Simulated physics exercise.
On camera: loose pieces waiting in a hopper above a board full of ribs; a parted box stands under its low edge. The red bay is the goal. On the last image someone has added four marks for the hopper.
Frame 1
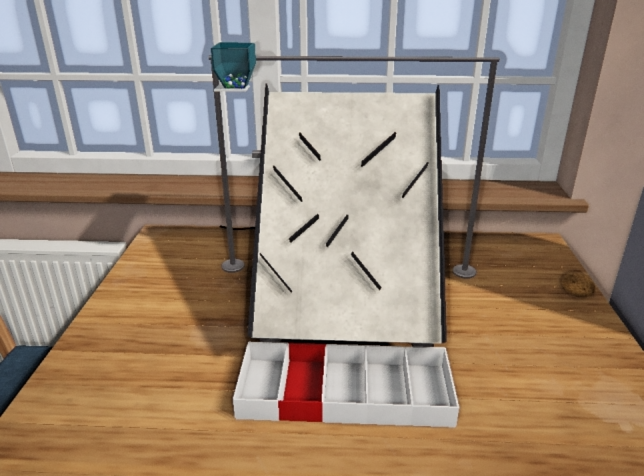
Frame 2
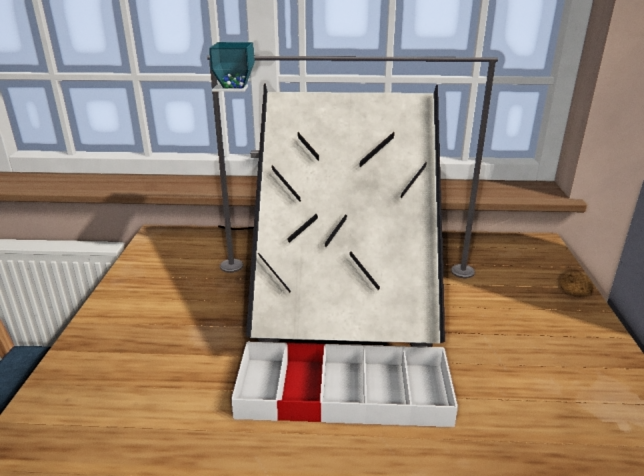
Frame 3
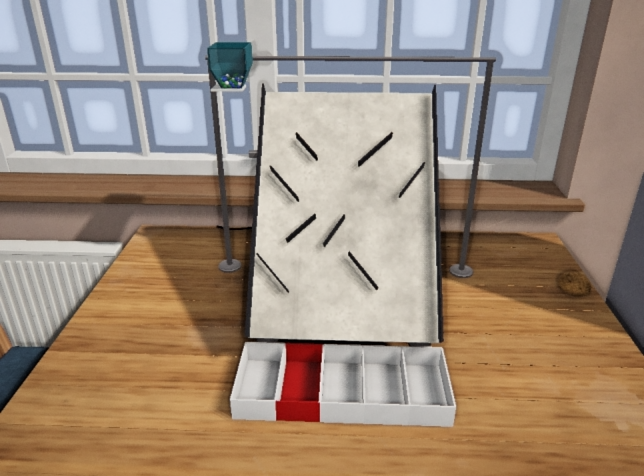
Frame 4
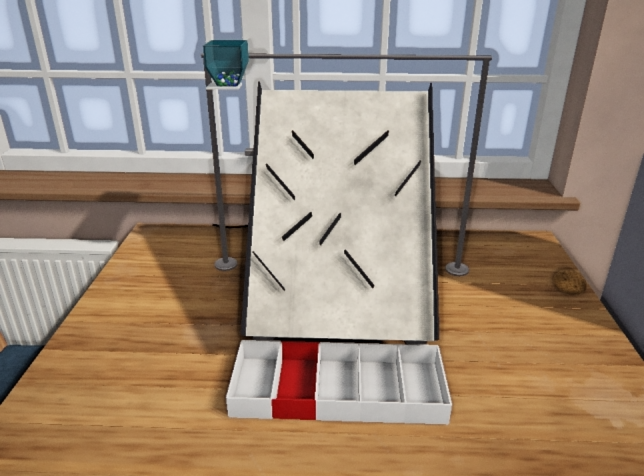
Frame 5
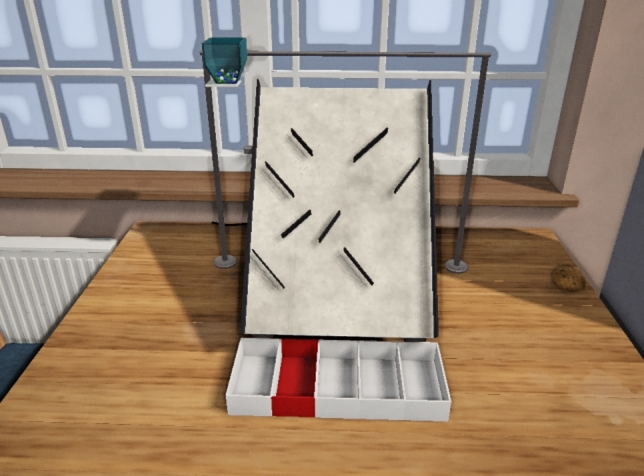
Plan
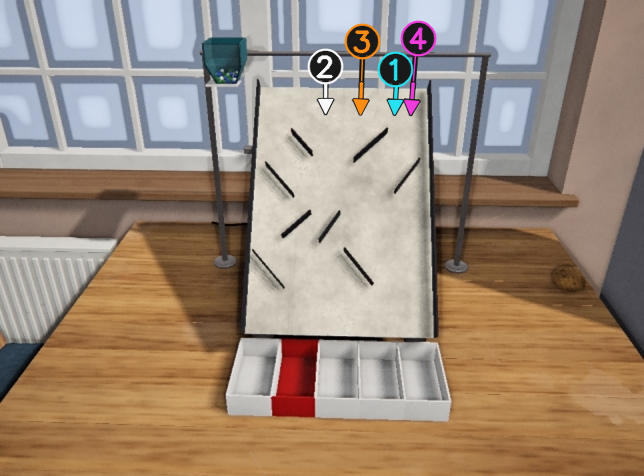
On a wooden table, a ribbed board stands above a parted box as nothing moves noticeably.
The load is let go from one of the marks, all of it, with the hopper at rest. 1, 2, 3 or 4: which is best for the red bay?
Mark 3 does it best.
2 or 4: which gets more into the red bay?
2.
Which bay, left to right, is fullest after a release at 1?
It is the fifth one.
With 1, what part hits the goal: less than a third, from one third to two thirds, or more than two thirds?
Less than a third.
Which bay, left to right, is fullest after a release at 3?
It is the second one.
On the marked copy, mark 1 meets the board at (394, 109); mark 2 meets the board at (325, 108); mark 3 meets the board at (360, 109); mark 4 meets the board at (411, 109).
With 1, a small part in the red bay, most in other bays, a small part outside the box.
With 2, about a third in the red bay, about half in other bays, a small part outside the box.
With 3, about two thirds in the red bay, about a quarter in other bays, a small part outside the box.
With 4, a stray few in the red bay, most in other bays, a small part outside the box.
